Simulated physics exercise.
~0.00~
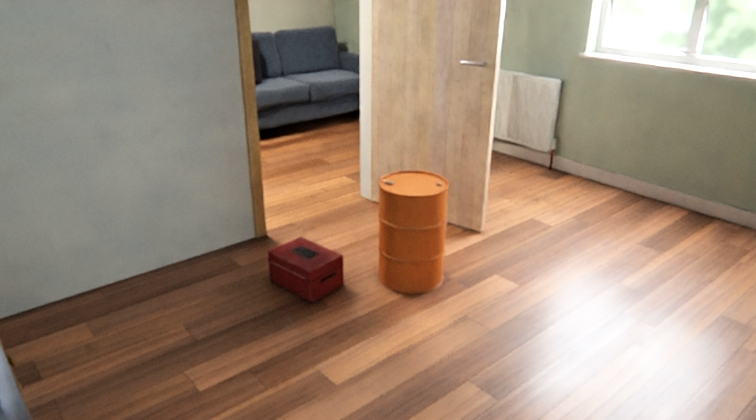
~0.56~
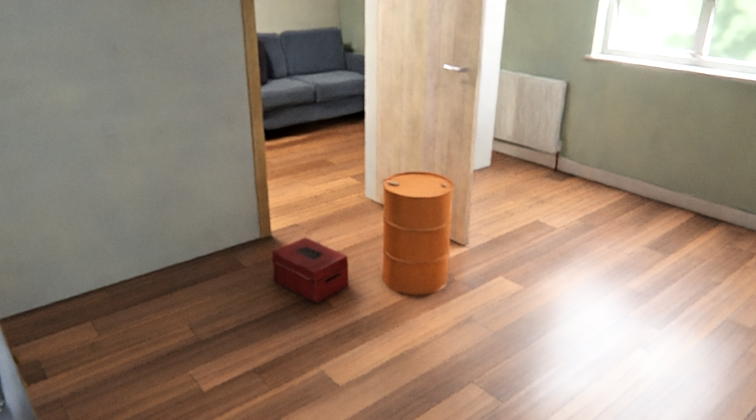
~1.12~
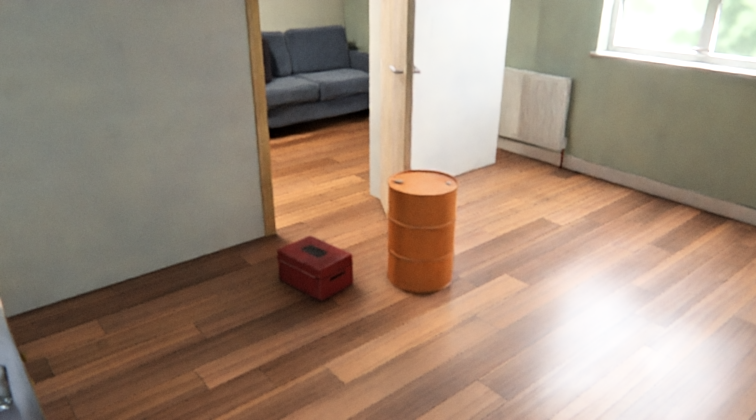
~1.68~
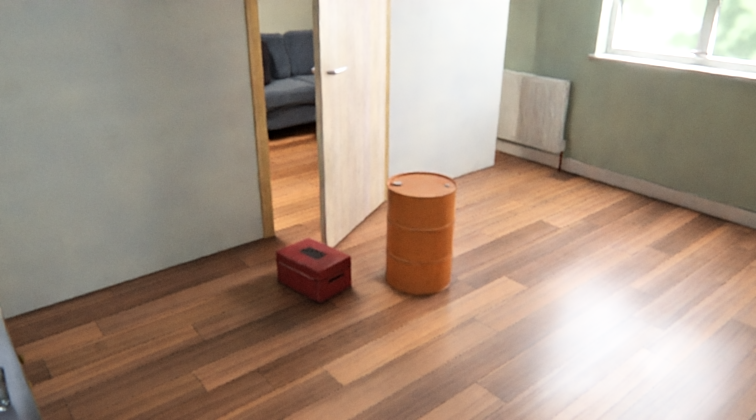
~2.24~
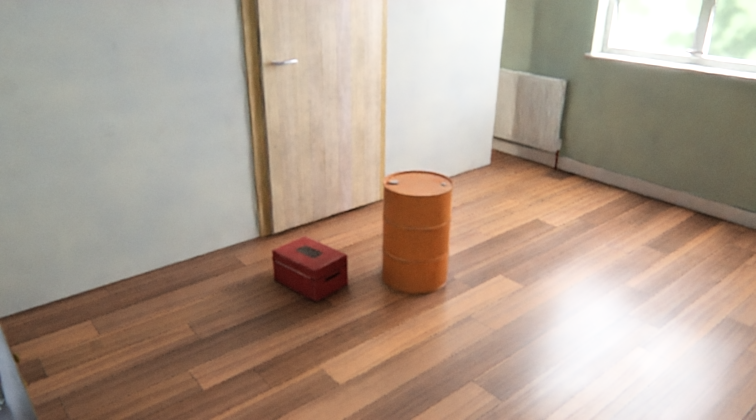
A wooden door swinging fully shut behind an orange drum and red toolbox, which stay put on the wood floor.
